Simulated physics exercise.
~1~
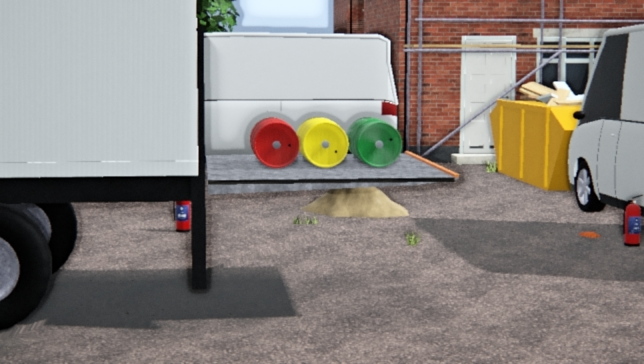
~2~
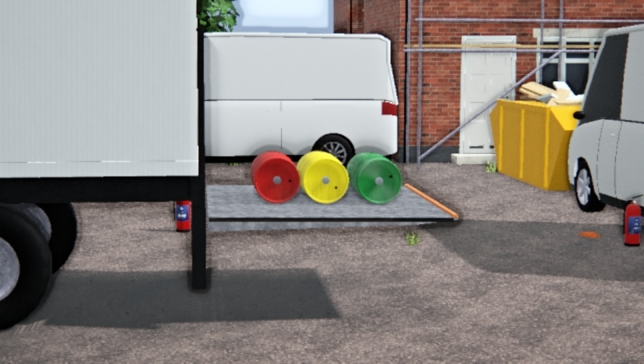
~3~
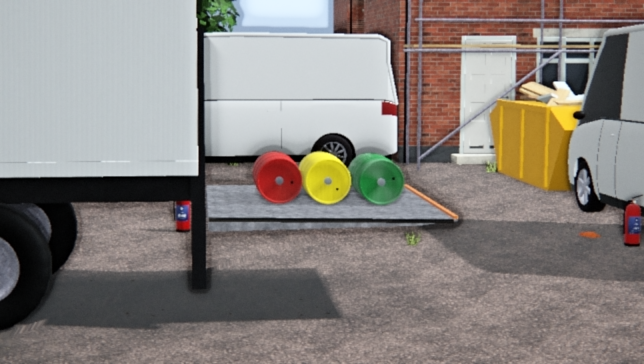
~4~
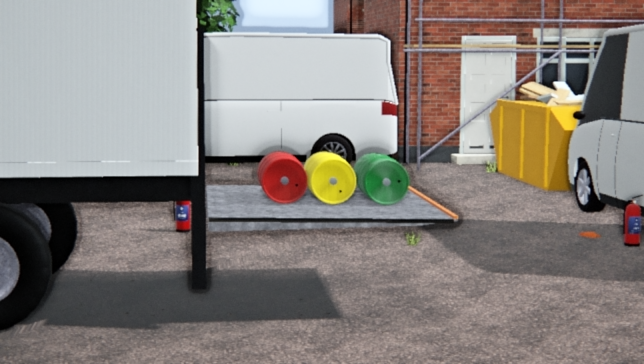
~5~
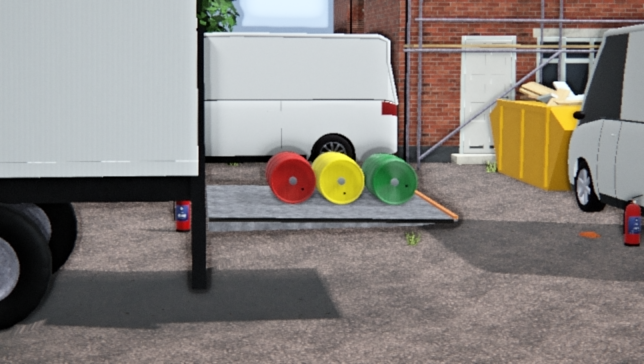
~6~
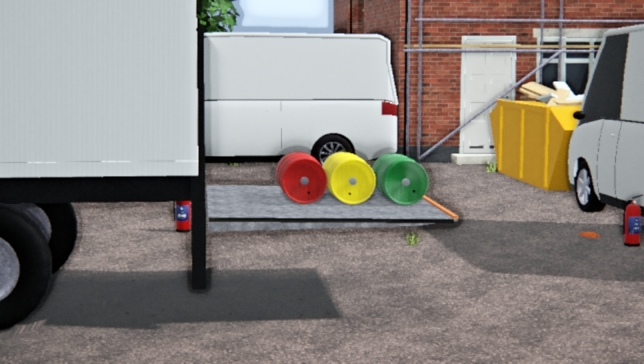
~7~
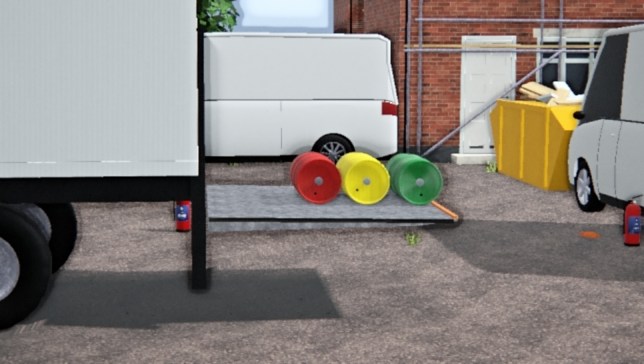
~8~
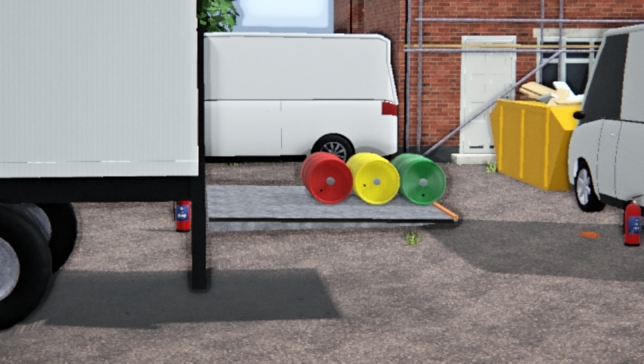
Red, yellow and green kegs dropping slightly with a lowering tail-lift plate, then rolling right together towards its orange-edged outer flap.
